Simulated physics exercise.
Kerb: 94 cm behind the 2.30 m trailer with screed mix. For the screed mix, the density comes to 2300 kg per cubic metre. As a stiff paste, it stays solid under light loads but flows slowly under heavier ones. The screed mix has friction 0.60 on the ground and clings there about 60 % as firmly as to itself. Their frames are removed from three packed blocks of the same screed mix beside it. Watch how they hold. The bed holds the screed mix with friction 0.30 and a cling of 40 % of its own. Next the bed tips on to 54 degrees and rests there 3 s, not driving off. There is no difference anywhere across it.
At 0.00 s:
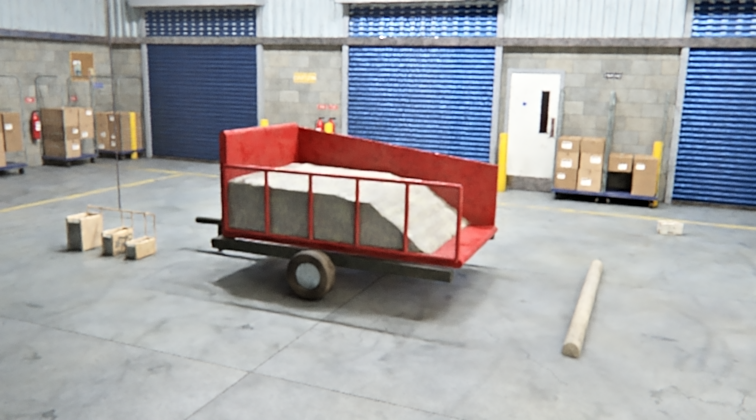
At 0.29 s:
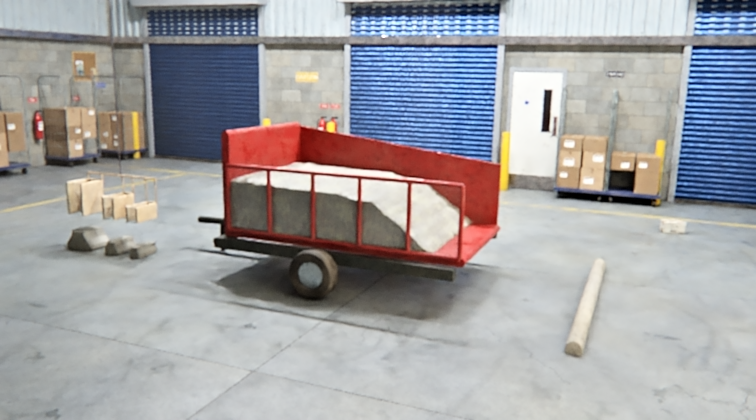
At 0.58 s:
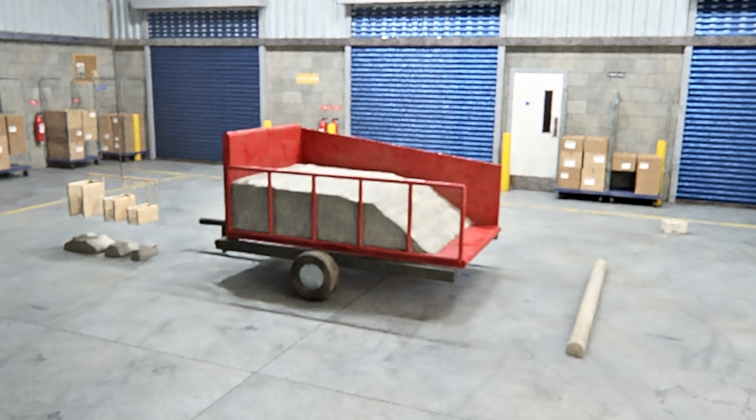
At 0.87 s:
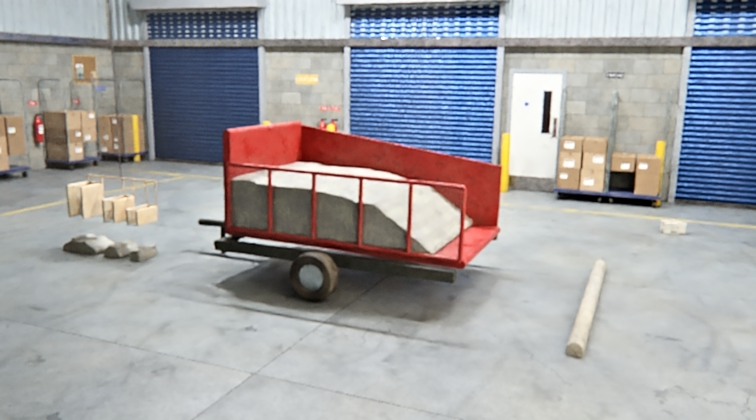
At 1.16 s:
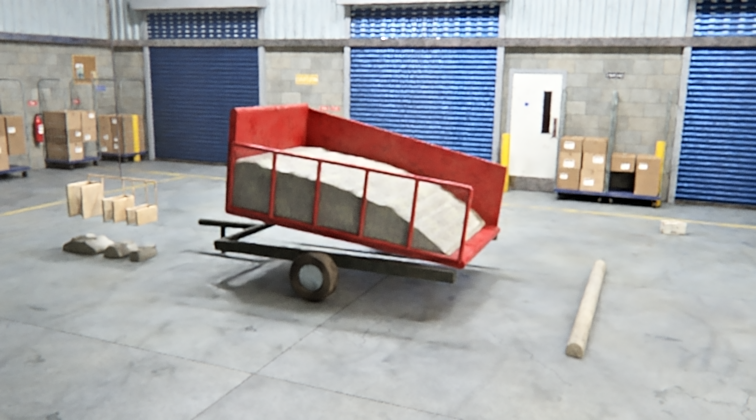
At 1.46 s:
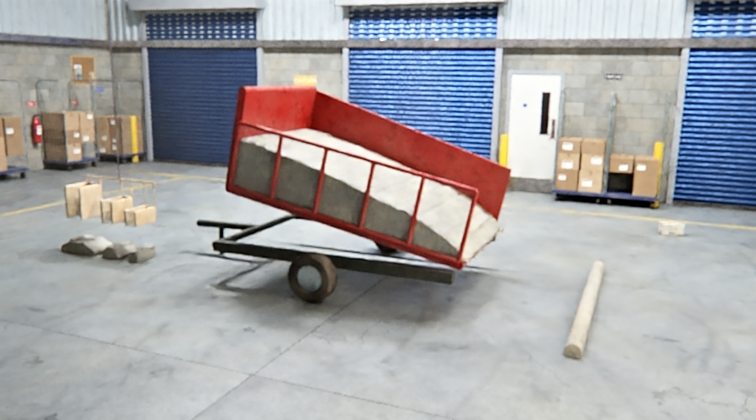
In a warehouse, wooden moulds lift off three small blocks, then a red trailer bed tilts up.
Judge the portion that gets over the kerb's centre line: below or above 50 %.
You can expect it to exceed 50 per cent.
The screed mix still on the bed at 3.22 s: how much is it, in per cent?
I reckon it's some 12 %.
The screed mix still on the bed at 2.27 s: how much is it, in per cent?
Near 75 % then.
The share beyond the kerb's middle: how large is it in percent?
That share is some 55 percent.
By 2.27 s, the tilt is 27 degrees, 73 % is on the bed and 0 % past the kerb's middle.
By 3.22 s, the tilt is 45 degrees, 13 % is on the bed and 34 % past the kerb's middle.
By 4.18 s, the tilt is 54 degrees, none is on the bed and 55 % past the kerb's middle.
By 5.14 s, the tilt is 54 degrees, none is on the bed and 55 % past the kerb's middle.
By 6.84 s, at the end, the tilt is 54 degrees, none is on the bed and 55 % past the kerb's middle.
